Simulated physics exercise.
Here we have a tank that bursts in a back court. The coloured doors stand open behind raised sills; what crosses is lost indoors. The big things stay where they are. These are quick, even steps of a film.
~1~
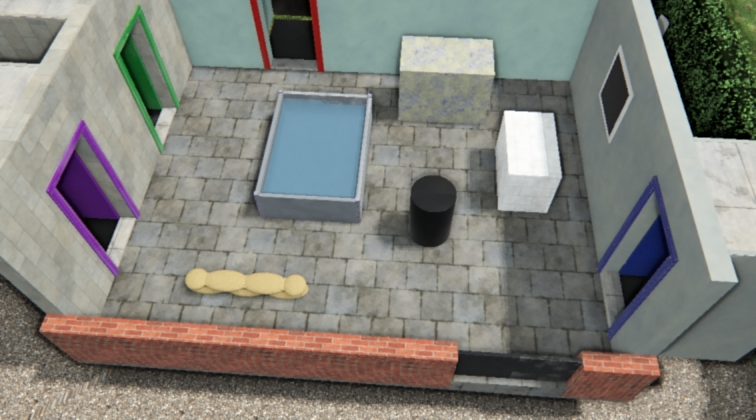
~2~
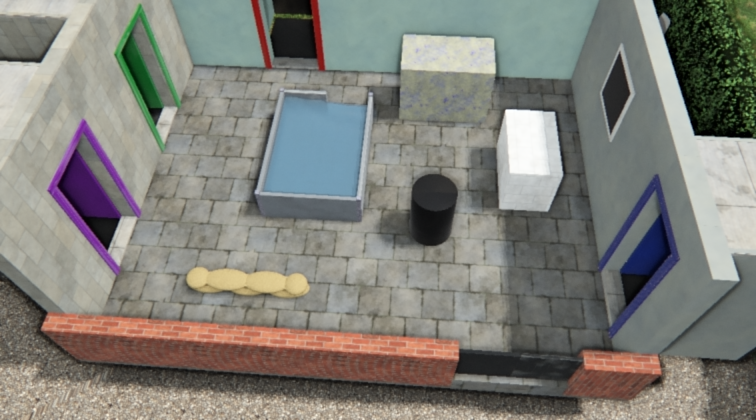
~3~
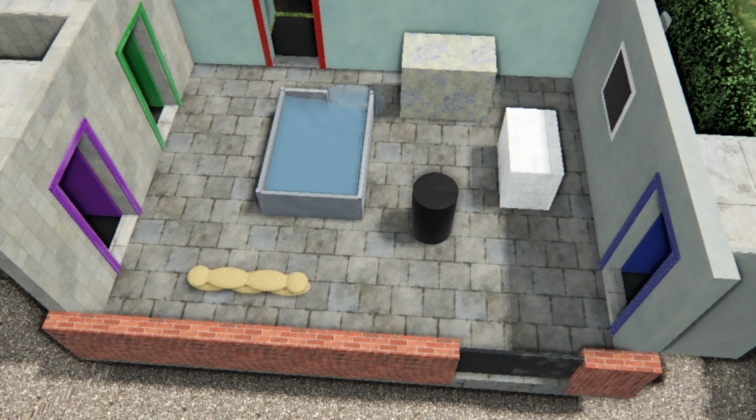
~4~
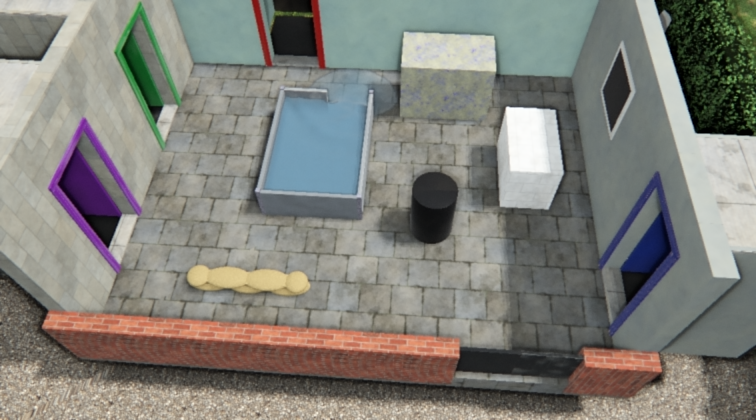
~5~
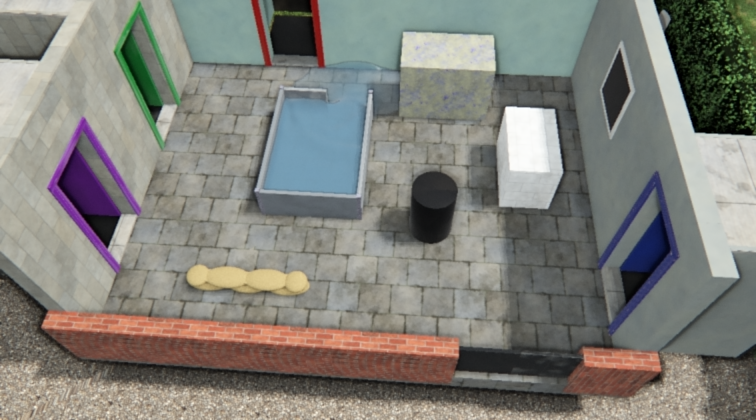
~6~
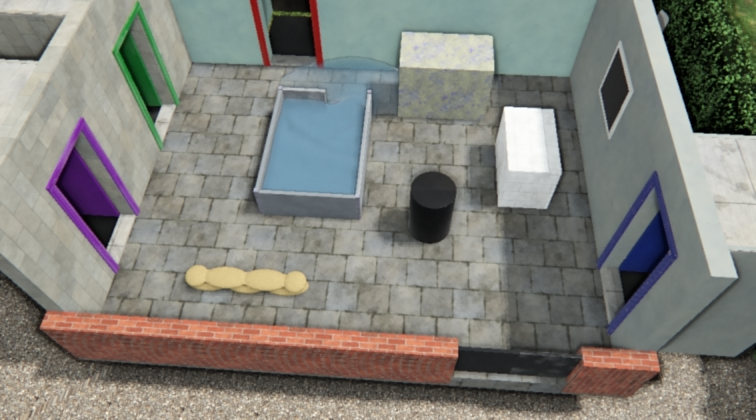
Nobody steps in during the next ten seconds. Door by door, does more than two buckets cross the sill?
The red door floods; the purple door holds within the limit; the blue door holds within the limit; the green door floods.
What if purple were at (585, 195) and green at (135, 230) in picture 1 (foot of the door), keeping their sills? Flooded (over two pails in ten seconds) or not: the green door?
My reading: The green one holds.
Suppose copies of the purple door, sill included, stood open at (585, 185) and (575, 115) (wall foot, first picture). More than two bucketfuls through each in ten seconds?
One after the other: Keeps below it, takes more.
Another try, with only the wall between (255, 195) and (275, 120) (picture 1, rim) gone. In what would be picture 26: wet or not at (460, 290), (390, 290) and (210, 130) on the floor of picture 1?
As listed: Free of water, dry, flooded.
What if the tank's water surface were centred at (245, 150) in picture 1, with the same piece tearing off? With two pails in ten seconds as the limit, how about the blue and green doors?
My reading: The blue one holds, the green one keeps below it.
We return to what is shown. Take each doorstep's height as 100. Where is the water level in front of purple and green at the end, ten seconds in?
Near 70 and 150 in a hundred.
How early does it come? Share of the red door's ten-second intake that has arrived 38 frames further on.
I make it 90 per cent.
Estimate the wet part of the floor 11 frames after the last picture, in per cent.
Roughly 20 per cent.
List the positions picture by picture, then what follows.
In the first picture, the water tank at (317, 146) is whole and still.
In the second picture, water pours out on the water tank's far side and has run to a hidden place.
In the third picture, water pours out on the water tank's far side and has run to a hidden place.
In the fourth picture, the front is at (348, 69), out from the gap on the water tank's far side.
In the fifth picture, the front is at (319, 68), out from the gap on the water tank's far side.
In the sixth picture, the front is at (298, 67), out from the gap on the water tank's far side.
A moment on, water covers 10 % of the floor; the red door under two buckets in, the purple door not reached, the blue door not reached, the green door not reached.
Next, water covers 20 % of the floor; the red door under two buckets in, the purple door not reached, the blue door not reached, the green door not reached.
Then, water covers 30 % of the floor; the red door over two buckets in, the purple door not reached, the blue door not reached, the green door under two buckets in.
Later, water covers 60 % of the floor; the red door over two buckets in, the purple door wet at the sill, nothing in, the blue door wet at the sill, nothing in, the green door over two buckets in.
In the end, water covers 85 % of the floor; the red door over two buckets in, the purple door wet at the sill, nothing in, the blue door wet at the sill, nothing in, the green door over two buckets in.
